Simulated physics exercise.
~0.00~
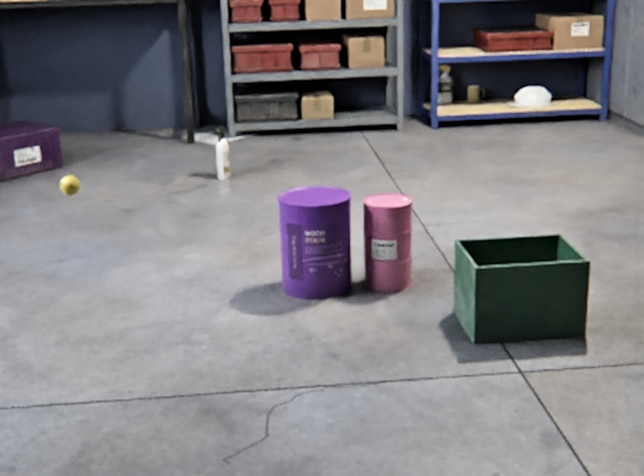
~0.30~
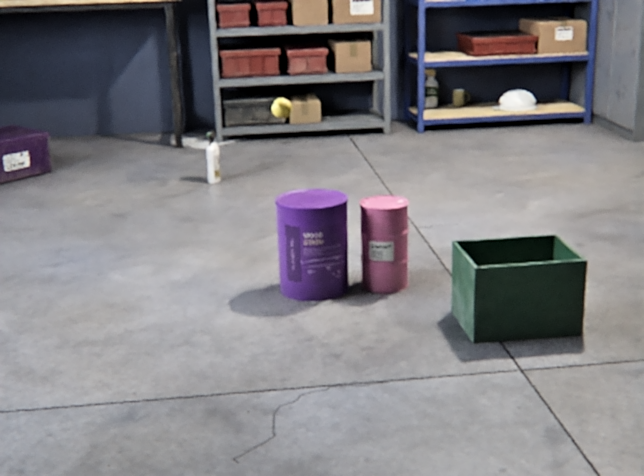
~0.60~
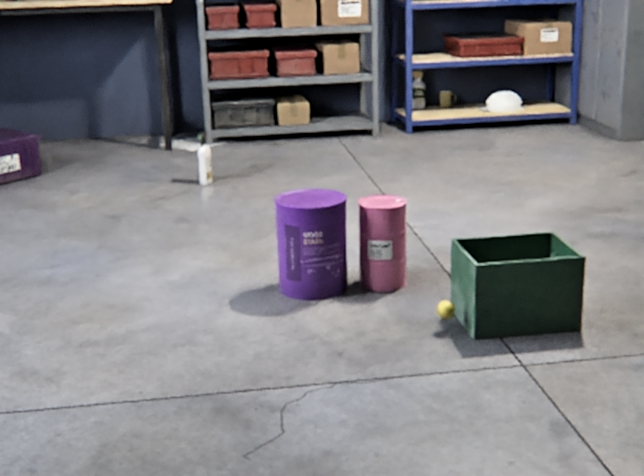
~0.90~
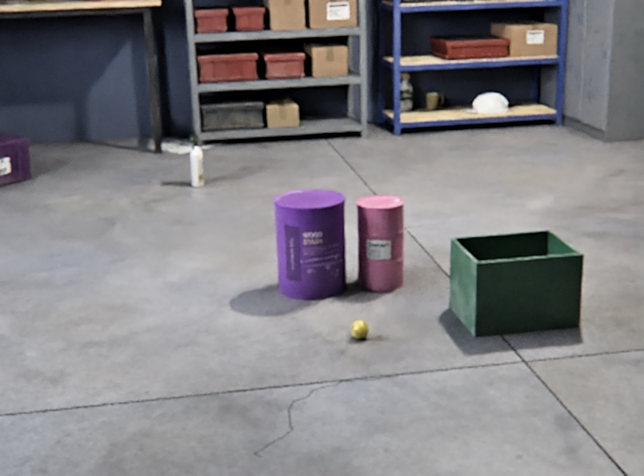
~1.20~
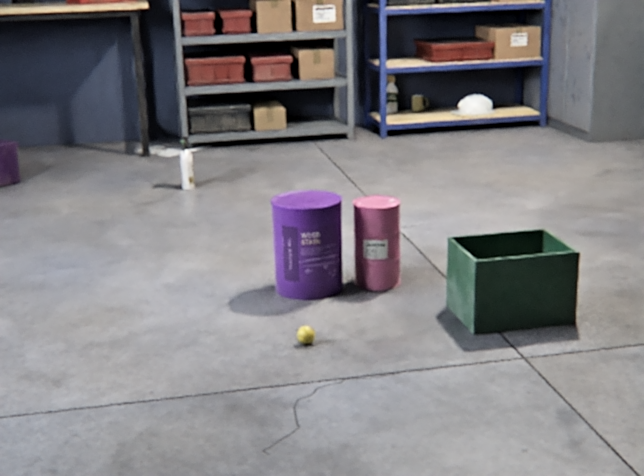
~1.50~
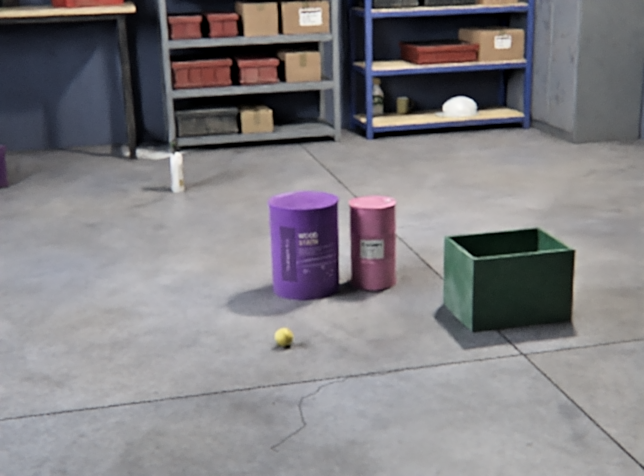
In a garage-like workshop with a grey concrete floor, seen from slightly above as the view drifts gently sideways, shelves of boxes and bins line the back wall. A purple pail and a smaller pink canister stand side by side near the middle, with an open green box to their right. A yellow lemon flies in from the left and sails rightward above the floor. It drops beside the green box's left side, then moves back leftward across the floor, passing in front of the pail and canister. It ends outside the box, in front of the undisturbed purple pail.
